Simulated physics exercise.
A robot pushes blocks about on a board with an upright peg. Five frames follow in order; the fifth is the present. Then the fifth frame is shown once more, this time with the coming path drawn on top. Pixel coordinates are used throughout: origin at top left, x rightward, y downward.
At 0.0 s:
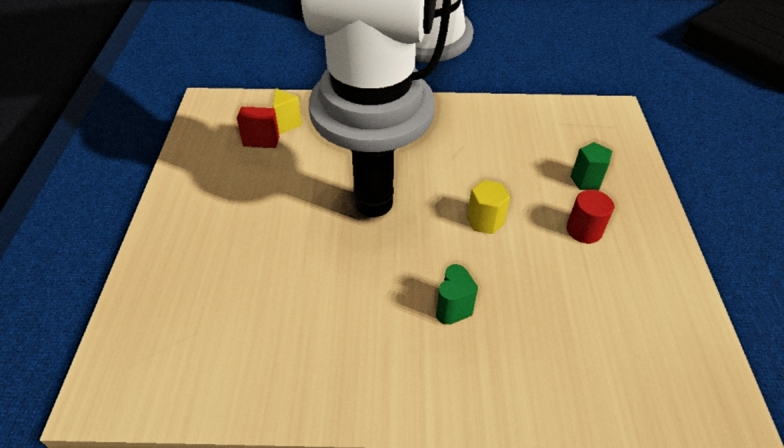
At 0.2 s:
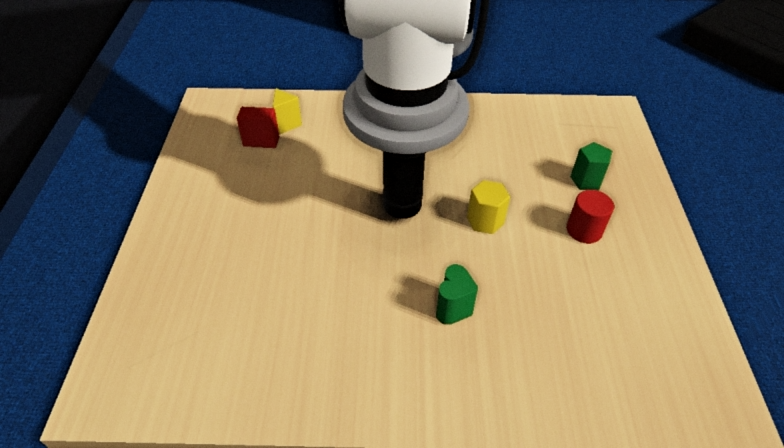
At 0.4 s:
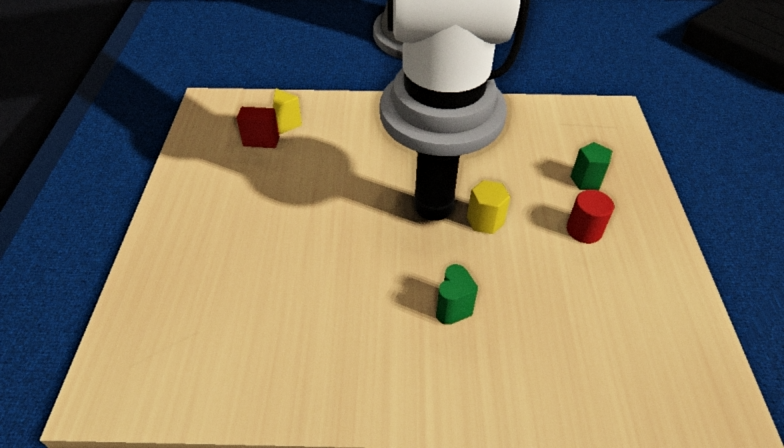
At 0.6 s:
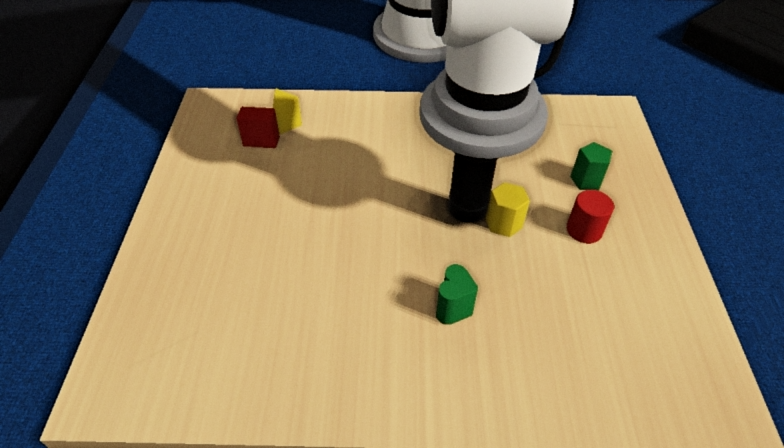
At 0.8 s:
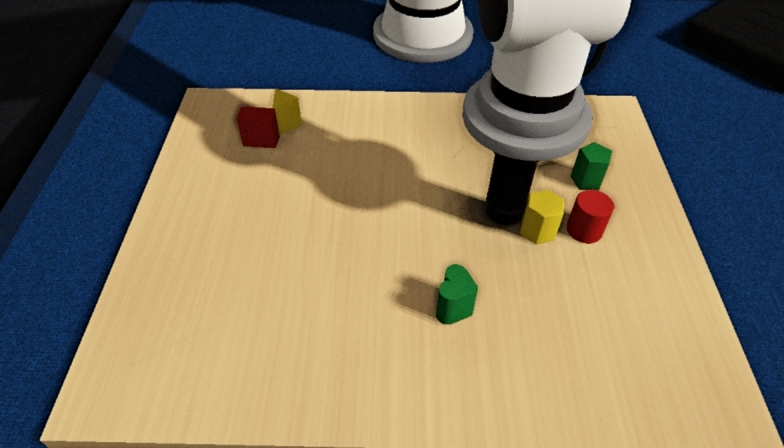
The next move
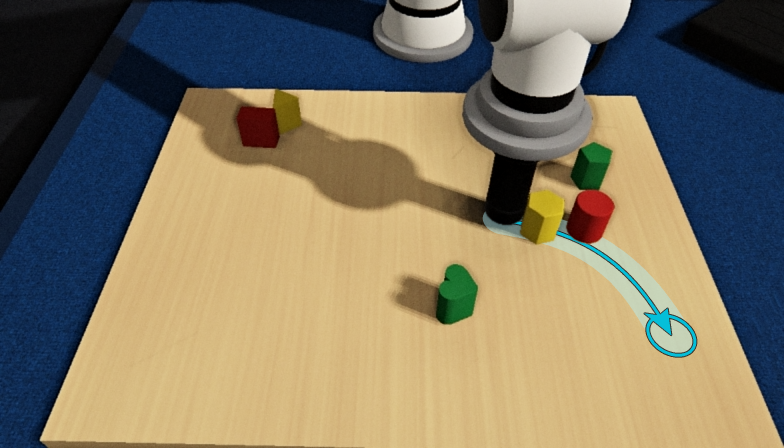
A robot arm with a black peg moved right across a wooden board, reached the yellow hexagonal block and pushed it right, close to the red cylinder, while the other blocks stayed still.
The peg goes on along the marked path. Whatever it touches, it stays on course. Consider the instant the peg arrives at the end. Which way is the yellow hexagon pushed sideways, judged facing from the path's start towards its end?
Off to the left side.
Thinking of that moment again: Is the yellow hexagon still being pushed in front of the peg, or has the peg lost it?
Looking at the end of the path, the yellow hexagon has slipped free of the peg.
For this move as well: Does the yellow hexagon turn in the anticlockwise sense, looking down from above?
That would be a yes.
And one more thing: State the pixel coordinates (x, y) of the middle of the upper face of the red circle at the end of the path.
For the centre of its top, I'd go with (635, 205).
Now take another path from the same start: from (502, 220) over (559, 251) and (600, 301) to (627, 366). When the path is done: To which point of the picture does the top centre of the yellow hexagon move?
It will end up at (633, 240).
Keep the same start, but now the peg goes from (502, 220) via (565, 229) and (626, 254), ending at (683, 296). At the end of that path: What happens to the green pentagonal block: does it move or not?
The result: It stays put.
The drawn path runs from (502, 220) via (568, 237) and (628, 276), ending at (671, 335).
On the path given first. One third of the way, peg at (572, 229); yellow hexagon at (615, 229), turned 30° clockwise; red circle at (629, 205).
Two thirds of the way, peg at (632, 268); yellow hexagon at (685, 266); red circle at (635, 205).
At the end, peg at (677, 328); yellow hexagon at (718, 285), turned 25° anticlockwise; red circle at (635, 205); green pentagonal block not moved.
